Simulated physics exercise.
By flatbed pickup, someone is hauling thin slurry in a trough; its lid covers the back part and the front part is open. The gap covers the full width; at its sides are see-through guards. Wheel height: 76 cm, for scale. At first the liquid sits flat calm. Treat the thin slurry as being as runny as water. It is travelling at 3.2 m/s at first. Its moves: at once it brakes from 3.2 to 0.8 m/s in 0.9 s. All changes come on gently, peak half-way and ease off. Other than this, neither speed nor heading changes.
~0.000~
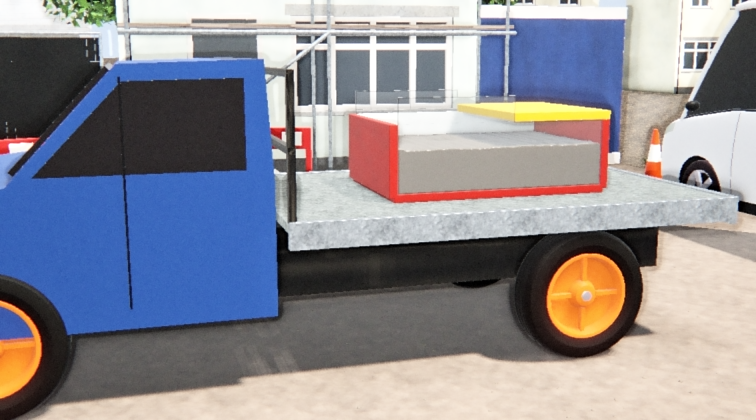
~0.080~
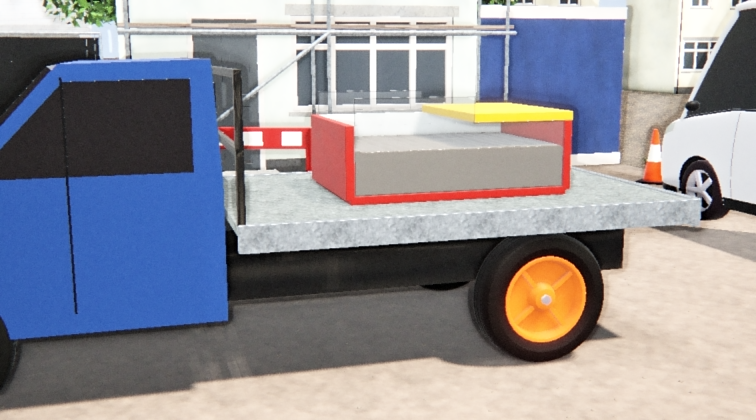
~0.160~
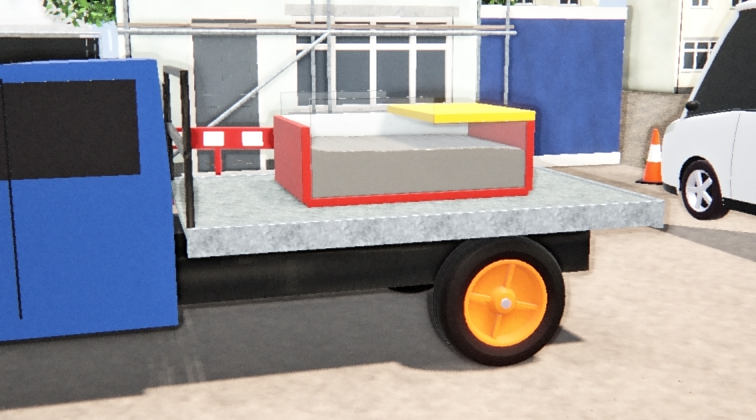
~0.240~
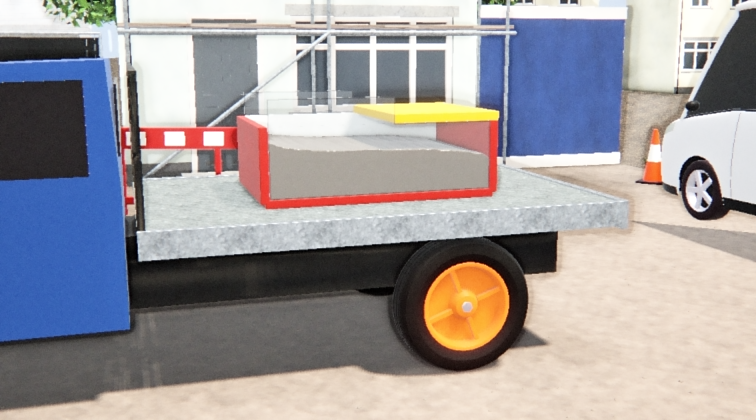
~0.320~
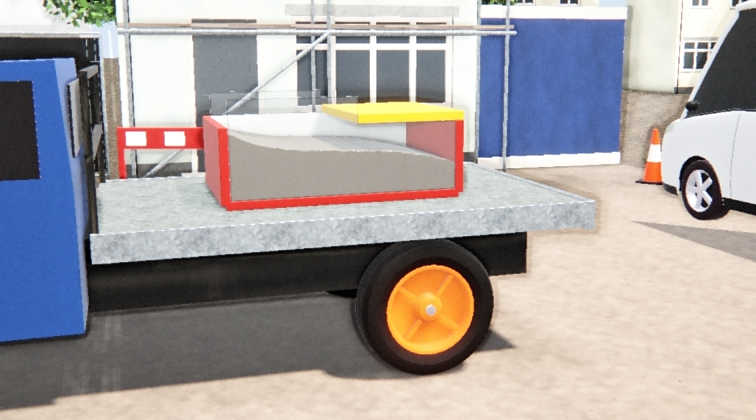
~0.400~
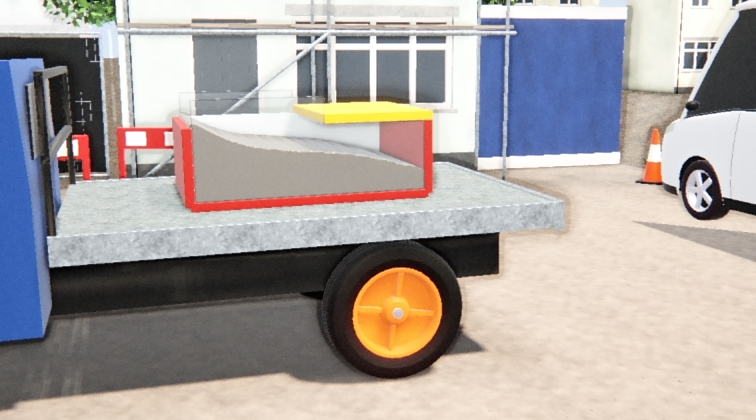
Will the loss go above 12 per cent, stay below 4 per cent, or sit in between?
It will go above 12 per cent.
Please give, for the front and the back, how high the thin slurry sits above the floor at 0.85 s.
The front stands at 44 cm and the back at 2 cm.
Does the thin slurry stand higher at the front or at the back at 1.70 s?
It is heaped towards the rear side.
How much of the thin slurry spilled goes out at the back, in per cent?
Spill fraction there: Roughly 0 per cent.
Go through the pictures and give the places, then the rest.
The surface is at (414, 151) near the front wall; the surface is at (581, 145) near the back wall; the front is on the left; the opening runs from (514, 114) to (397, 117); a wheel hub at (590, 298), in the first frame.
The surface is at (371, 153) near the front wall; the surface is at (543, 147) near the back wall, in the second frame.
The surface is at (328, 152) near the front wall; the surface is at (505, 149) near the back wall, in the third frame.
The surface is at (287, 149) near the front wall; the surface is at (468, 153) near the back wall, in the fourth frame.
The surface is at (247, 143) near the front wall; the surface is at (433, 159) near the back wall, in the fifth frame.
The surface is at (211, 134) near the front wall; the surface is at (402, 165) near the back wall; a wheel hub at (400, 315), in the sixth frame.
Then, 0.85 s in, the surface stands 2 cm at the back and 44 cm at the front; 22 per cent is out, over the front.
Then, 1.30 s in, the surface stands 0 cm at the back and 26 cm at the front; 21 per cent is out, over the front.
Then, 1.70 s in, the surface stands 38 cm at the back and 14 cm at the front; 21 per cent is out, over the front.
Then, 3.79 s in, 21 per cent is out, over the front, 61 of 292 litres.
